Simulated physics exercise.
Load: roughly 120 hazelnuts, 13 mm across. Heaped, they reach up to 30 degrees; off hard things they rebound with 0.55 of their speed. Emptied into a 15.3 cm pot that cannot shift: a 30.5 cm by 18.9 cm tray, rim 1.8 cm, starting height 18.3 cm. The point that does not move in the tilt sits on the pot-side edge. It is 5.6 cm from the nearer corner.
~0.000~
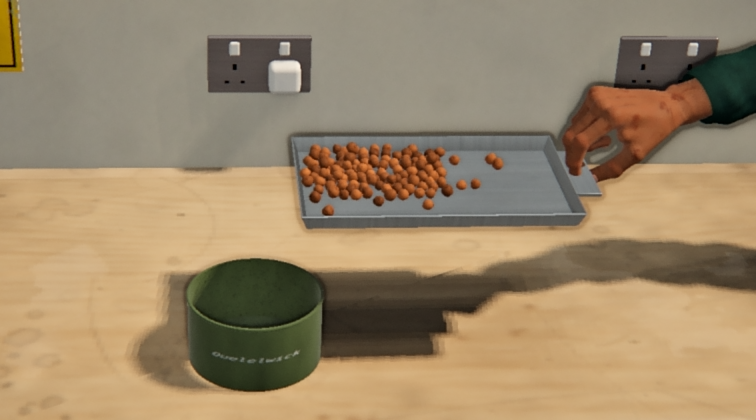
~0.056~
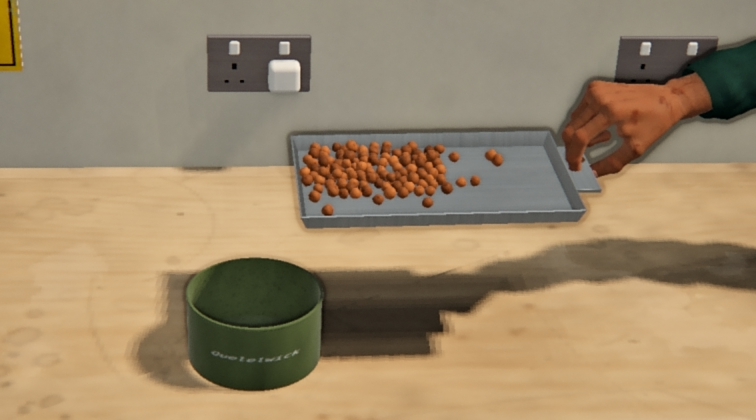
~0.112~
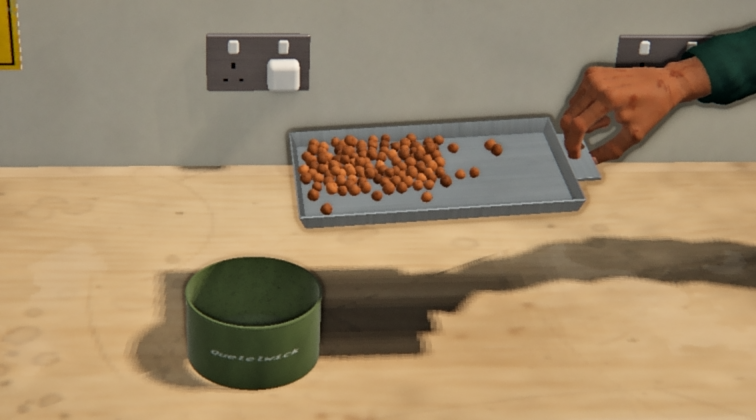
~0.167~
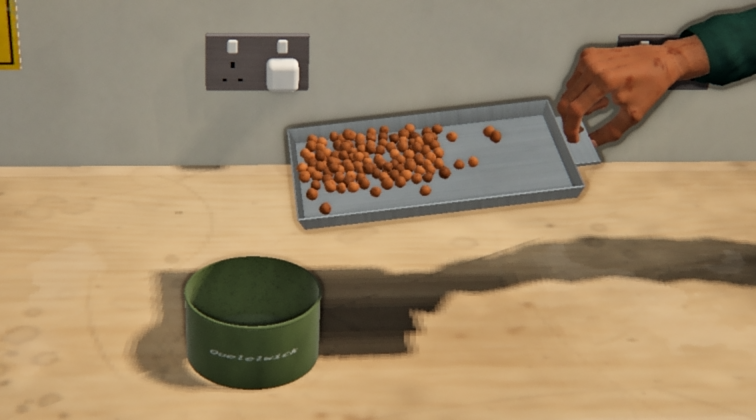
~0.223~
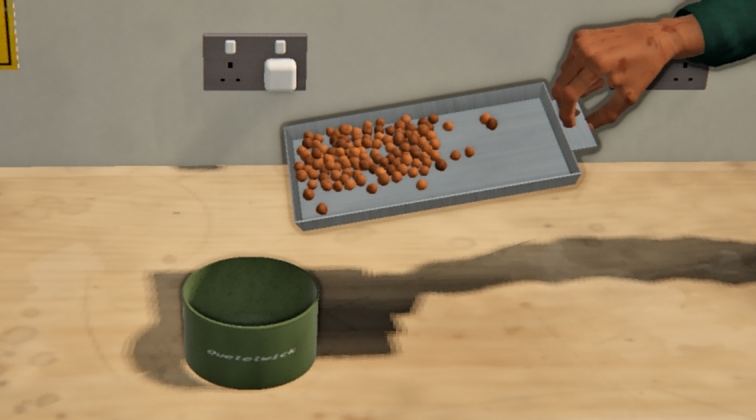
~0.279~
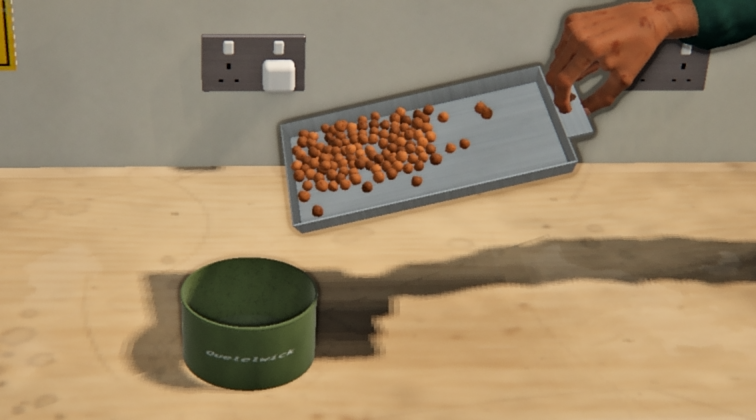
A hand raises the right end of a grey tray of hazelnuts, tilting it left.
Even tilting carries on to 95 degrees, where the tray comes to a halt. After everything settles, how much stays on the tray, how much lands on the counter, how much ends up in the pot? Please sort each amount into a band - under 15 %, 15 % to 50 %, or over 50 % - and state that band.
Tray: Under 15 %; counter: Under 15 %; pot: Over 50 %.
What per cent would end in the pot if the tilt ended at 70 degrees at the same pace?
Roughly 90 percent.
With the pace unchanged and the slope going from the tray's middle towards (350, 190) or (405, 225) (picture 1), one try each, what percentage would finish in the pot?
Around 55 % for the first direction, around 45 % for the second.
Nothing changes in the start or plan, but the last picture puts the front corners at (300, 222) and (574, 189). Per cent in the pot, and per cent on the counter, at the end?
The pot gets 60 and the counter 40.
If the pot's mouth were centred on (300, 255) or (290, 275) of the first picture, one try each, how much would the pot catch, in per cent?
Try one: ~ 5 %; try two: ~ 70 %.
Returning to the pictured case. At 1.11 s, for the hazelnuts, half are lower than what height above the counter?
I'd put it near 16 cm.
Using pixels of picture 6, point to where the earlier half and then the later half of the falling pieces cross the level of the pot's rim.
At roughly (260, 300) first, later on at (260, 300).
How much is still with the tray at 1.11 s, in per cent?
Some 50 per cent of the load.
Then, at 0.78 s, tilt 54 degrees; the tray holds 95 %, the pot 0 %.
Then, at 1.11 s, tilt 79 degrees; the tray holds 50 %, the pot 25 %.
Then, at 1.53 s, tilt 95 degrees; the tray holds 0 %, the pot 95 %.
At rest (2.1 s), tray 0 %, counter 5 %, pot 95 %.
